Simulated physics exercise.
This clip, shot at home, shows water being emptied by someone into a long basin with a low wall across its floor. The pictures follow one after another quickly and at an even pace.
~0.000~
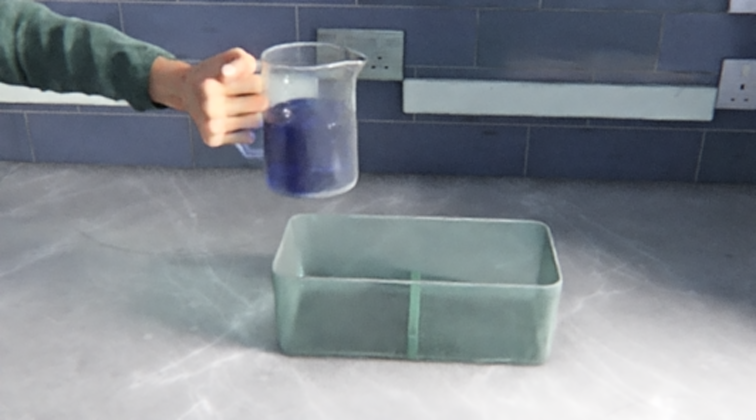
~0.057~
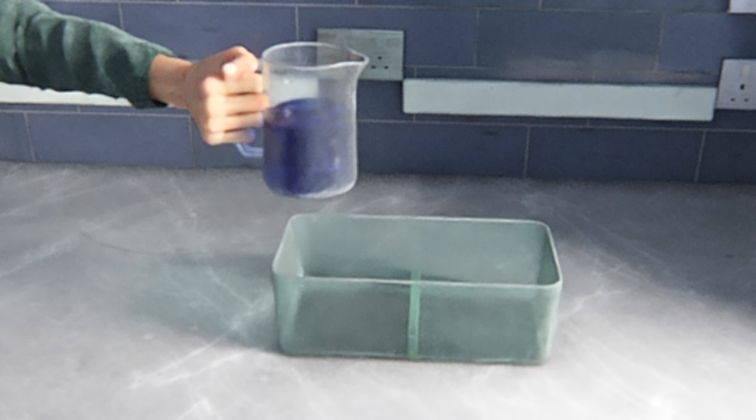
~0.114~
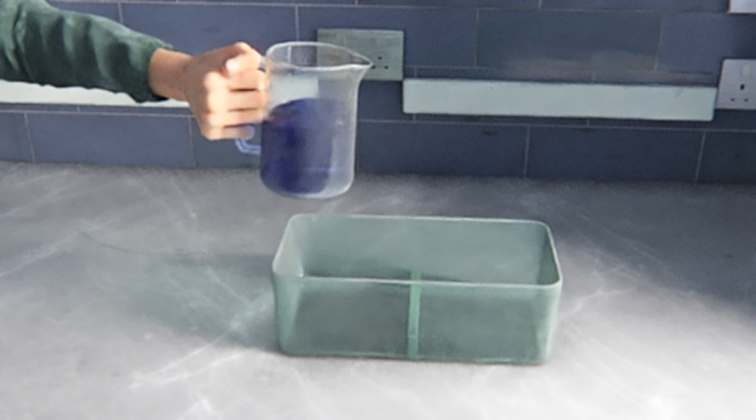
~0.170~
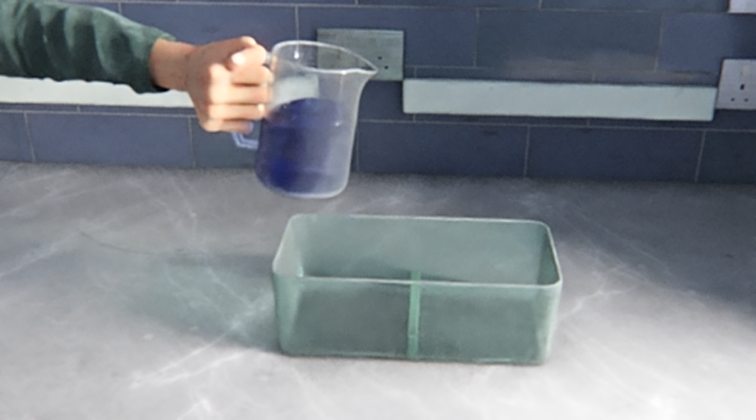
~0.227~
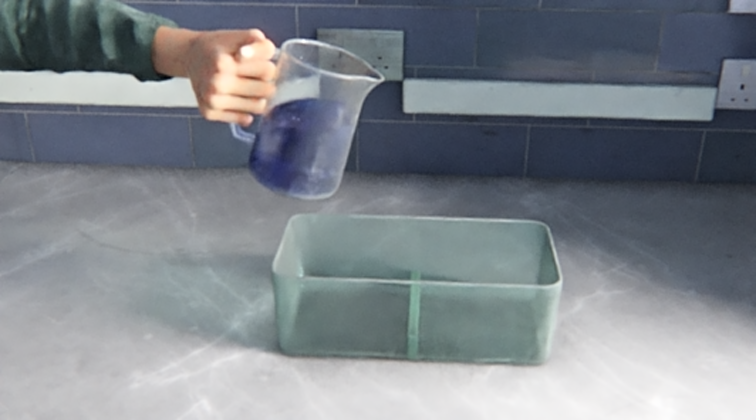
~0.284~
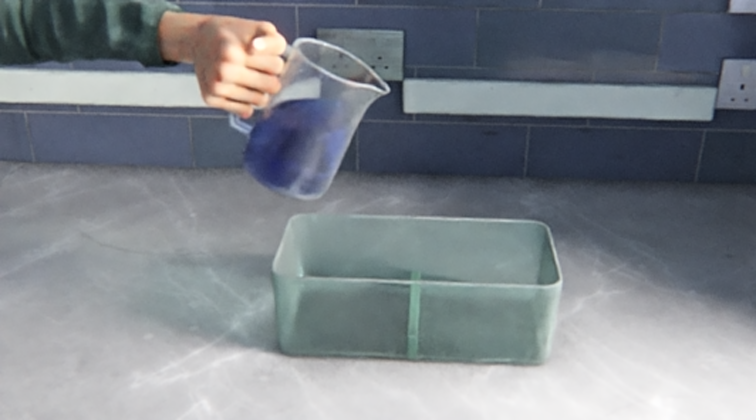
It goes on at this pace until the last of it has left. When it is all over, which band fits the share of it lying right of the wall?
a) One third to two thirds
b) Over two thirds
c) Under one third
The answer is b.
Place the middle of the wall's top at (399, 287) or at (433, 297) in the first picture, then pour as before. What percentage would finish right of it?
Roughly 90 % and 55 %.
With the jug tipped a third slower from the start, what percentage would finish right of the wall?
It comes to some 90 per cent.
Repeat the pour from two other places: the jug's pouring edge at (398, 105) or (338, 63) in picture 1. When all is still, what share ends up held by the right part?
Around 90 percent first, around 35 percent second.
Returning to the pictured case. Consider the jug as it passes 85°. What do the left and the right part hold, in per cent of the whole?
On the left 0 %, on the right 0 %.
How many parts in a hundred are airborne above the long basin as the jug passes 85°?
I'd put it at roughly 10 percent of it.
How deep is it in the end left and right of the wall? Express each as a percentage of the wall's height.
Left part: 10 per cent, right part: 80 per cent.
A moment on, the jug is tipped on its side and 91 per cent is still to pour, 0 is left of the wall and 0 right of it.
Next, the jug is tipped right over and 36 per cent is still to pour, 2 is left of the wall and 38 right of it.
Then the jug is tipped right over and 6 per cent is still to pour, 5 is left of the wall and 79 right of it.
Later the jug is tipped right over and 0 per cent is still to pour, 7 is left of the wall and 90 right of it.
At rest 9 per cent lies left of the wall, 89 right of it and 2 outside.
